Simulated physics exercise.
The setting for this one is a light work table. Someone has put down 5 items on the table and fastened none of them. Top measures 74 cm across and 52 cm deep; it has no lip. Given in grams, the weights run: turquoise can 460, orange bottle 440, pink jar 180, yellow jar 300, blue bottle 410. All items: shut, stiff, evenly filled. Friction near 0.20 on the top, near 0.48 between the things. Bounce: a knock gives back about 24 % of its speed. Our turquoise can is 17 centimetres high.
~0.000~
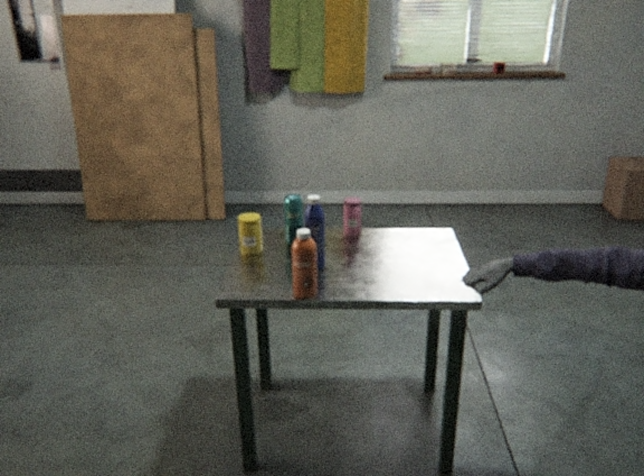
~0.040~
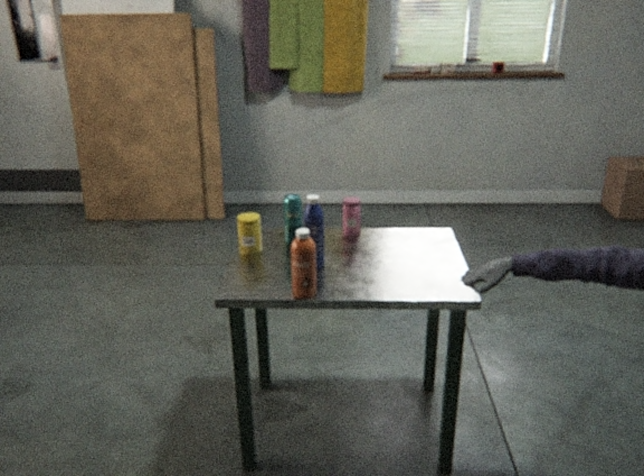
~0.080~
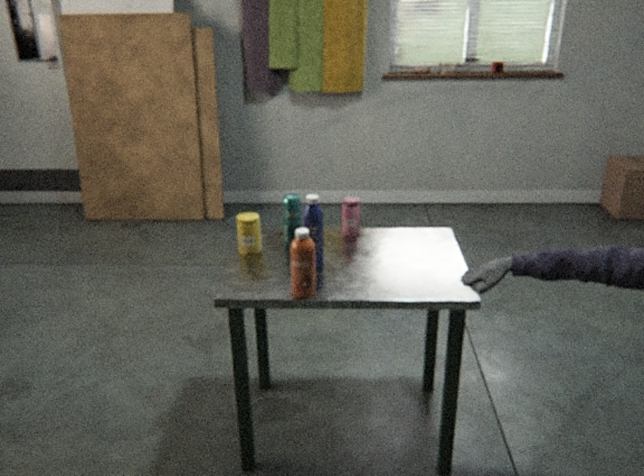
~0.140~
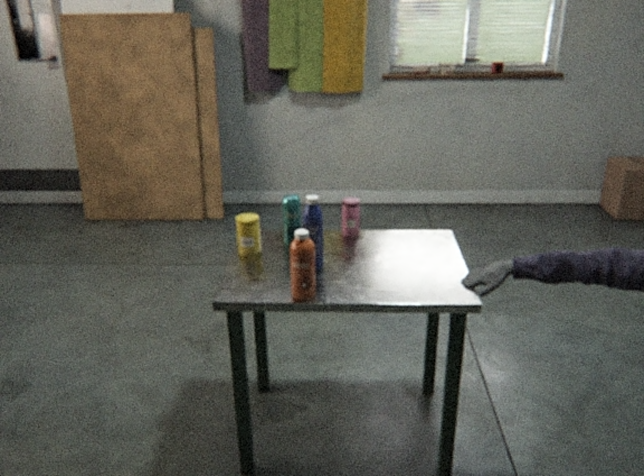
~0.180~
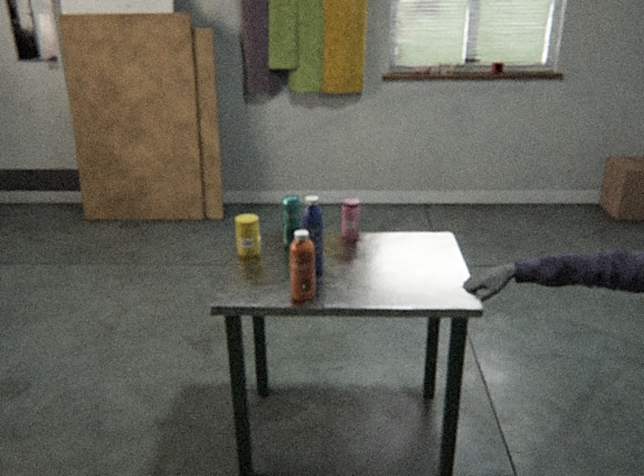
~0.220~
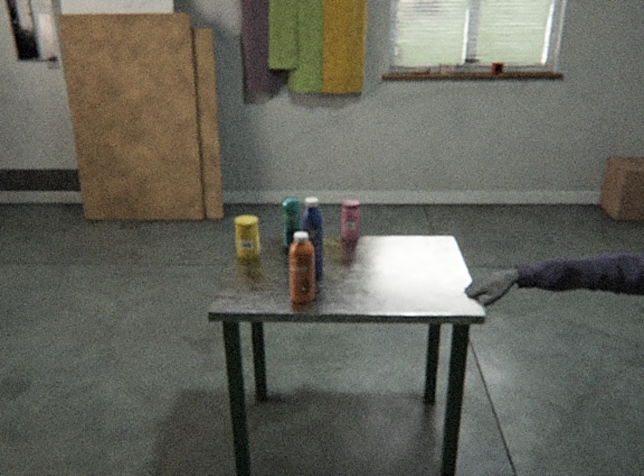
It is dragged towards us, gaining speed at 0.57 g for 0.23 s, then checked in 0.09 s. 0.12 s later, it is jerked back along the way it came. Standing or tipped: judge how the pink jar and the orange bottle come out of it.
In the end most likely the pink jar is overturned; most likely the orange bottle is overturned.
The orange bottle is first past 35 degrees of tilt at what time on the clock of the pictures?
Roughly at the 0.9 s mark.
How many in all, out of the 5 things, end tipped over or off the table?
Count: 2.
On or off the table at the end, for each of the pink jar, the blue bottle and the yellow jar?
Final state - the pink jar ends out of bounds; the blue bottle stays within bounds; the yellow jar stays within bounds.
By 0.42 s, table 21 cm from its start; pink jar now off the table; orange bottle 9 cm from its spot near (299, 282); blue bottle 9 cm from its spot.
By 0.72 s, table 7 cm from its start; orange bottle now off the table; yellow jar 7 cm from its spot; turquoise can 7 cm from its spot.
By 0.82 s, yellow jar 12 cm from its spot; turquoise can 11 cm from its spot; blue bottle 11 cm from its spot.
When it is over (1.5 s), off the table and tipped over, orange bottle and pink jar; not toppled but over 5 cm from the start, turquoise can, yellow jar and blue bottle. End places, in pixels of the last picture, pink jar near (350, 413).
